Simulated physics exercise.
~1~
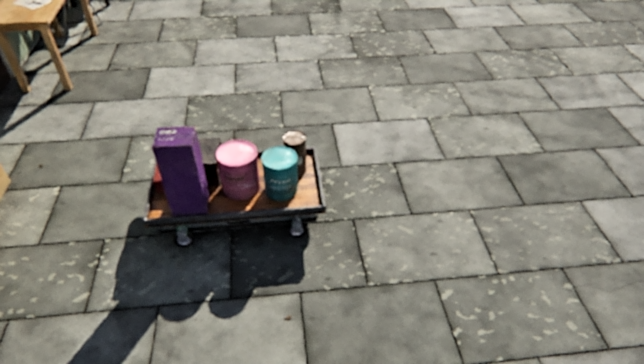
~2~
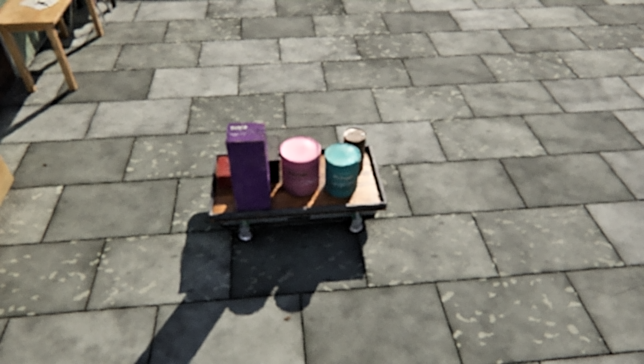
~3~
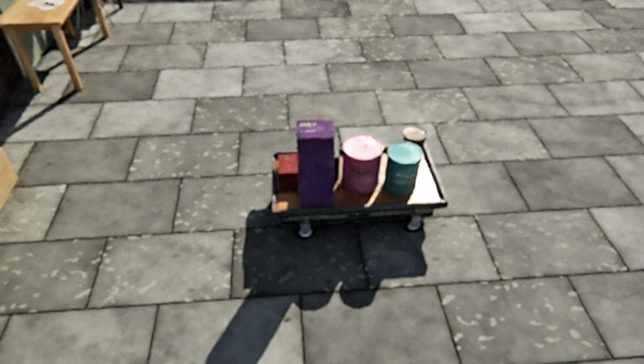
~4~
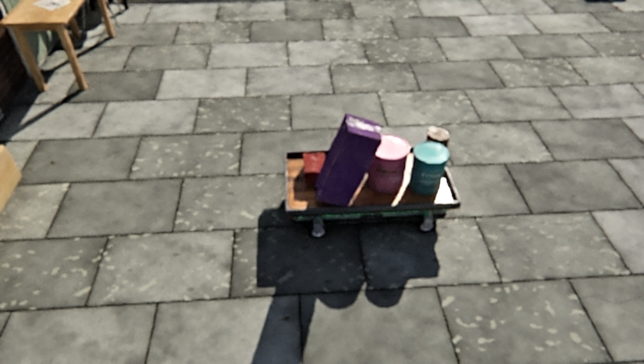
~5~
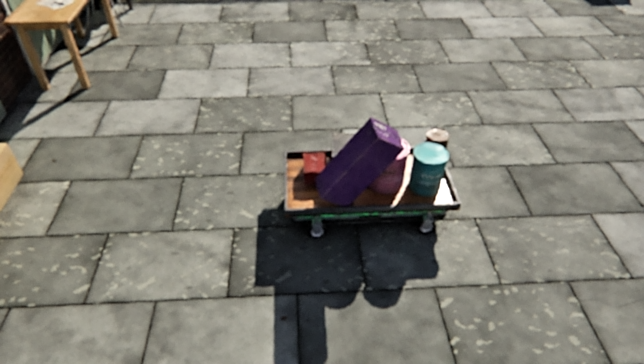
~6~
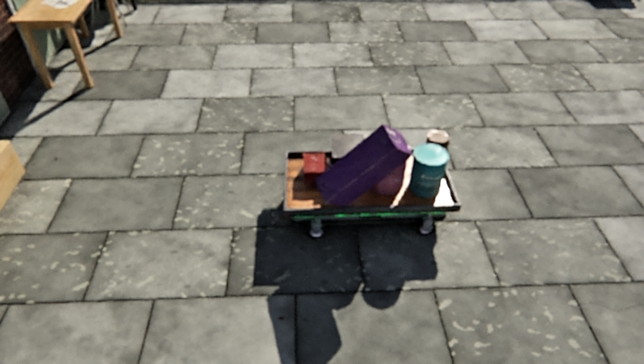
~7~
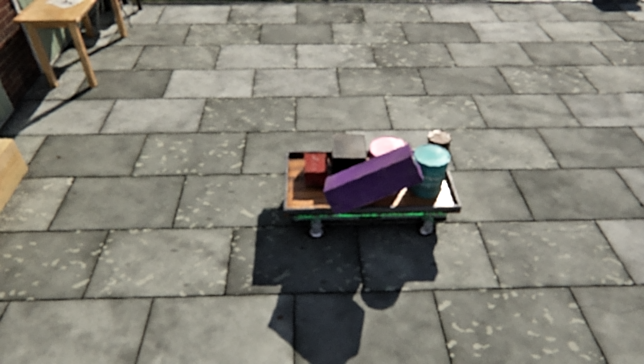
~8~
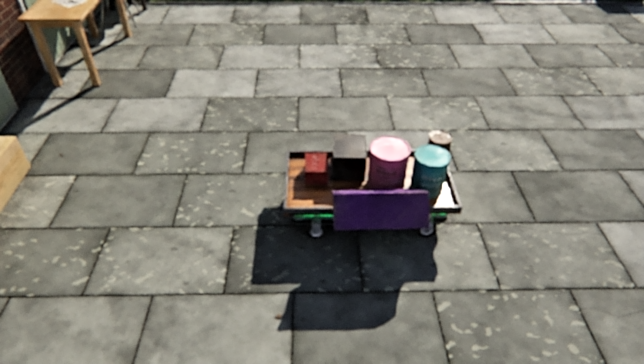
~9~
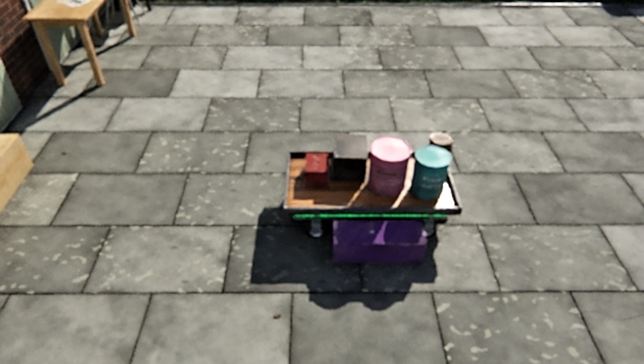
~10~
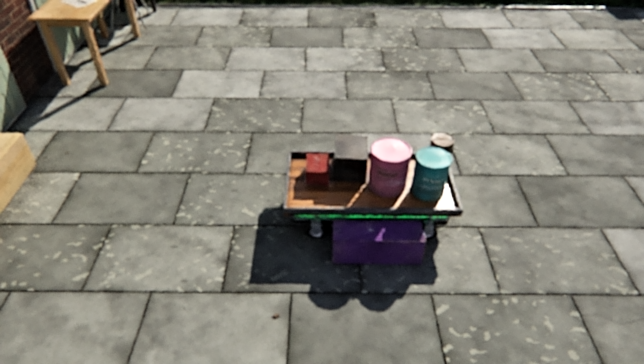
A flat cart with a low rim rolls to the right across grey stone paving, seen from above, with a wooden table at the upper left. On its deck stand a tall purple box, a pink pail and a turquoise pail, with a small red parcel at the left and a brown canister behind. As the cart comes to a halt, the purple box tips to the right against the pink pail. It slides down onto its side, revealing a black crate behind, then drops over the near edge. It ends on the paving beside the stationary cart, while the other items stay aboard.
